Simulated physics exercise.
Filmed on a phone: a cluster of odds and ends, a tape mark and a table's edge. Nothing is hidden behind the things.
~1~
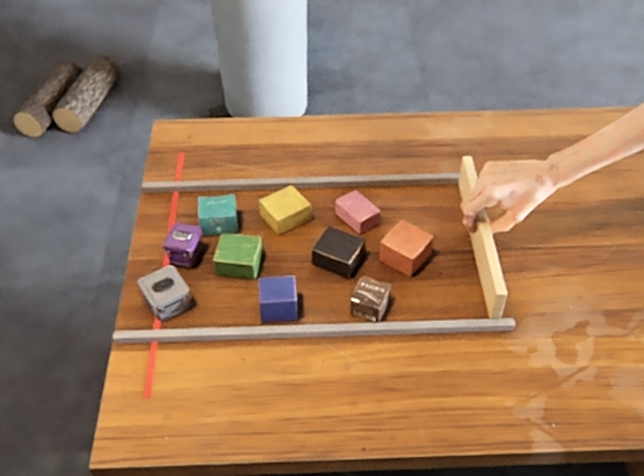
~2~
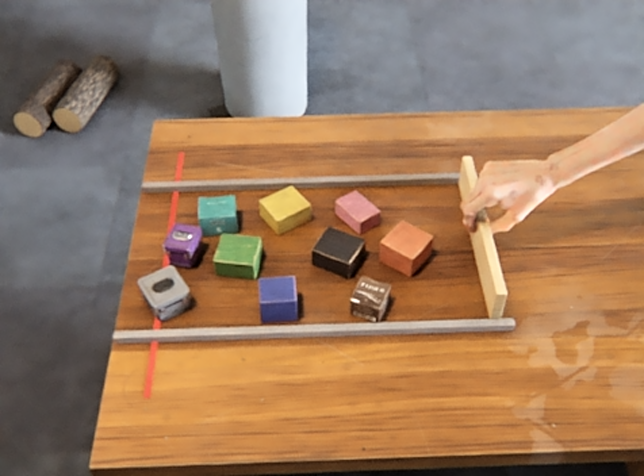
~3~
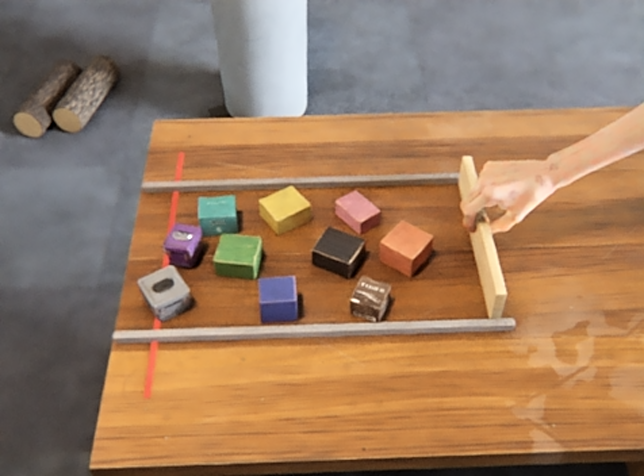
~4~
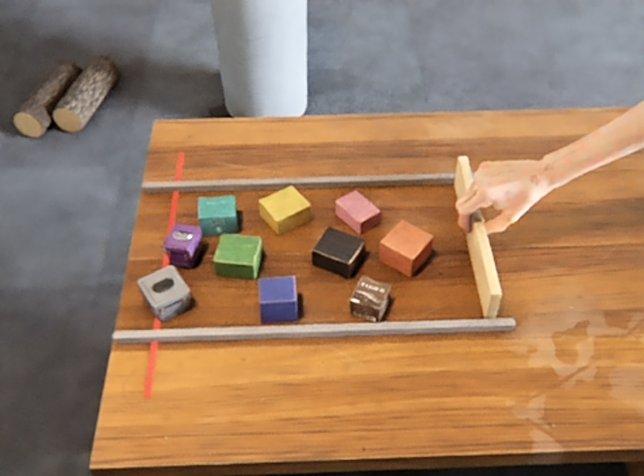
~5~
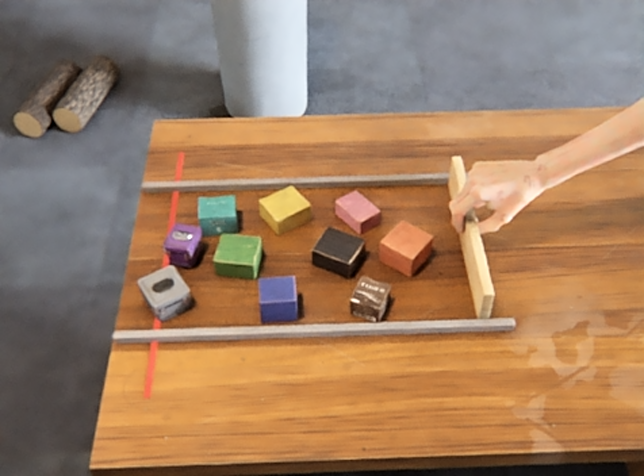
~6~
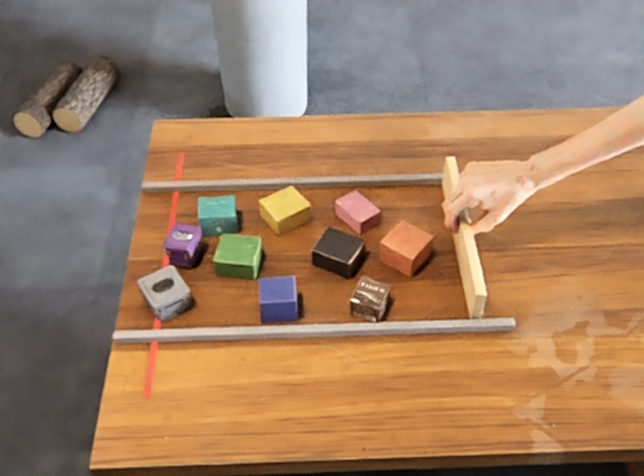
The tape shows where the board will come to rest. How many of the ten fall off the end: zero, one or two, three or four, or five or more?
Here the number that fall off is five or more.
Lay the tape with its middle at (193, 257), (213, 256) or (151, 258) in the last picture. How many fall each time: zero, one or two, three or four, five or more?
For each place: Three or four; three or four; at least five.
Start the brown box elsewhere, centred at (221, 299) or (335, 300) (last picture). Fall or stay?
In that order, it goes over; is kept.
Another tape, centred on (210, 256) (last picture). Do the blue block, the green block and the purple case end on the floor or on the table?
The blue block does not fall; the green block comes down; the purple case drops off.
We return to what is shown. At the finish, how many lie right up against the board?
It touches 3.
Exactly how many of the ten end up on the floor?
Exactly 7.
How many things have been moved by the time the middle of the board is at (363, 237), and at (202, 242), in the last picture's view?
By then 4, and 10.
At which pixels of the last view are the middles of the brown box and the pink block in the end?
The brown box at (140, 315), the pink block at (158, 214).
A little later, none off yet; grey case at rest near (165, 294); purple case at rest near (184, 246); turquoise box at rest near (218, 216).
When it is over, the number that fall off is five or more; down, black block, yellow block, blue block, green block, turquoise box, purple case and grey case.
